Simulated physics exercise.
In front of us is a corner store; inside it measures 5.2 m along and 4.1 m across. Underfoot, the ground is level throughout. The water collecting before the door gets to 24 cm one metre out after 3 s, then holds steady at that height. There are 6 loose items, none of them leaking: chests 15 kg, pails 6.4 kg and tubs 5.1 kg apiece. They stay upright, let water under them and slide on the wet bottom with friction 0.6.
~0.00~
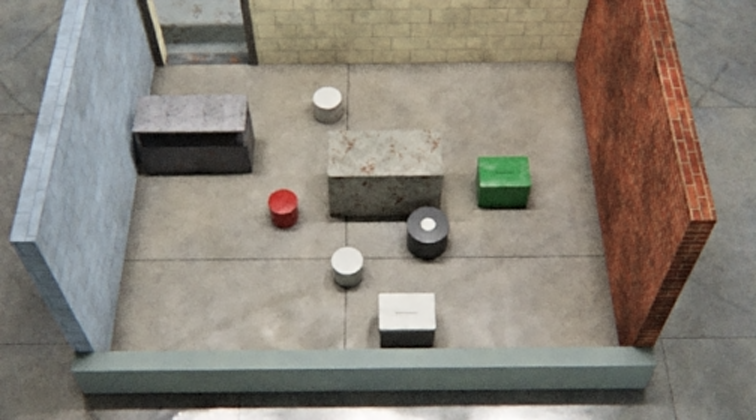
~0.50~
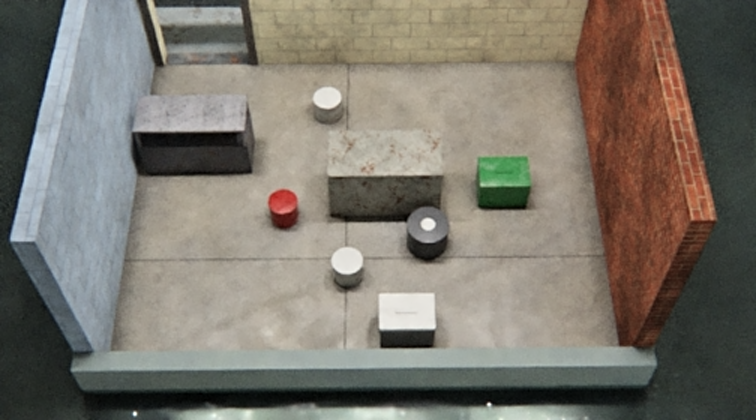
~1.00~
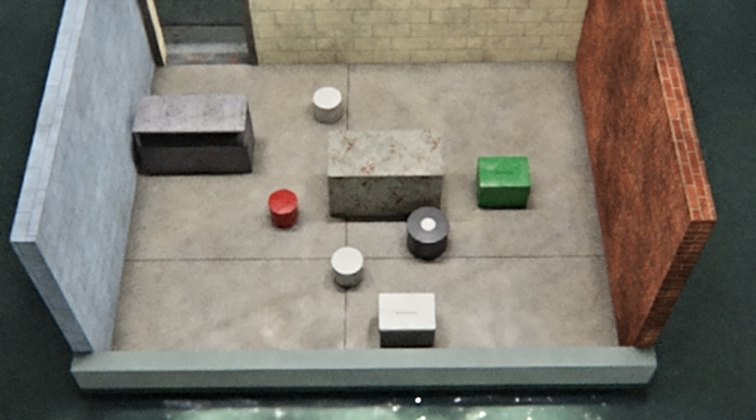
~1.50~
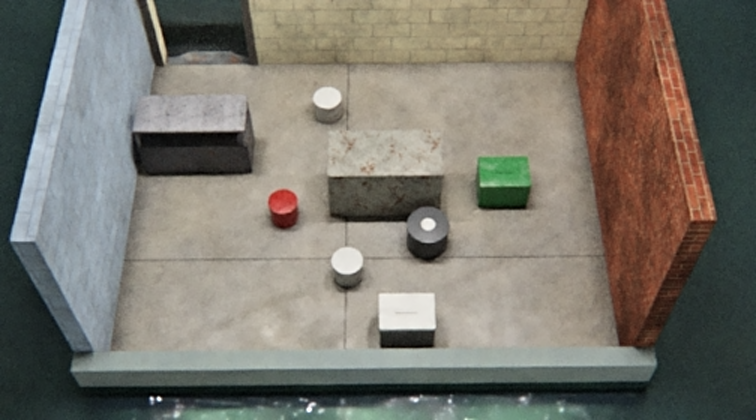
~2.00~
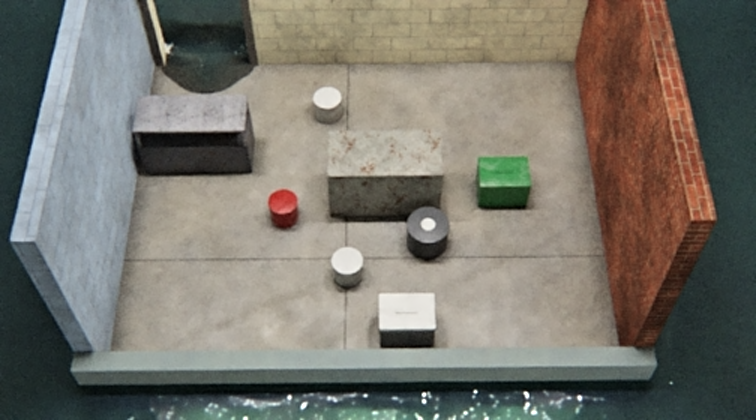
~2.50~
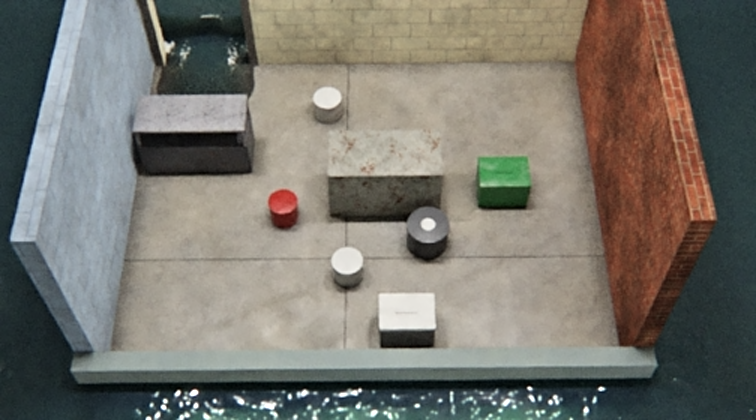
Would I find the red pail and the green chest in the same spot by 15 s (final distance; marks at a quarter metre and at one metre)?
Red pail: No real move; green chest: A long trip.
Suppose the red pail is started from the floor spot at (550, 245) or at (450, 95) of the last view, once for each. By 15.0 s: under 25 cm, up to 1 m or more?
I'd expect it to get swept far off the first time and to get swept far off the second time.
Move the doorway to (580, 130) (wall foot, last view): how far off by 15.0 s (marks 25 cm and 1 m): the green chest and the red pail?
What you'd see is the green chest edges over a bit and the red pail wanders off a long way.
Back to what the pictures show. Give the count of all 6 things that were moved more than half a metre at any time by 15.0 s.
It adds up to 4.
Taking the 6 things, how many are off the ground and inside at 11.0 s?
I get 1.
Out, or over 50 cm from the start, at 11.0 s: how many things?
I make it 1.
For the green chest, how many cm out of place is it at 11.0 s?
By then it has shifted roughly 20 cm.
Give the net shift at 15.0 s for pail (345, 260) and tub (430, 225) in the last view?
One is off by 100 cm, the other by 30 cm, in the order asked.
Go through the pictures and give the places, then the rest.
In the first frame, the red pail at (283, 201) rests on the ground; the green chest at (505, 171), on the bottom; 0.0 m2 under water; 0 of 6 have shifted.
In the second frame, the red pail at (283, 201), on the bottom; the green chest at (505, 171) rests on the ground; water covers 0.0 m2; 0 of 6 have shifted.
In the third frame, the red pail at (283, 201), on the bottom; the green chest at (505, 171) rests on the ground; water covers 0.0 m2; 0 of 6 have shifted.
In the fourth frame, the red pail at (283, 201) rests on the ground; the green chest at (505, 171), on the bottom; water covers 0.0 m2; 0 of 6 have shifted.
In the fifth frame, the red pail at (283, 201) rests on the ground; the green chest at (505, 171), on the bottom; water covers 0.3 m2; 0 of 6 have shifted.
In the sixth frame, the red pail at (283, 201) rests on the ground; the green chest at (505, 171) rests on the ground; 1.1 m2 under water; 0 of 6 have shifted.
After 3.5 s the red pail is near (283, 201), 0.0 m from its start, aground; the green chest is near (505, 171), 0.0 m from its start, aground; 0 afloat.
After 6.8 s the red pail is near (283, 201), 0.0 m from its start, aground; the green chest is near (505, 171), 0.0 m from its start, aground; 0 afloat.
After 11.0 s the red pail is near (283, 201), 0.0 m from its start, aground; the green chest is near (505, 186), 0.2 m from its start, aground; 1 afloat.
After 15.0 s the red pail is near (282, 201), 0.0 m from its start, aground; the green chest is near (481, 314), 1.8 m from its start, afloat; 5 afloat.
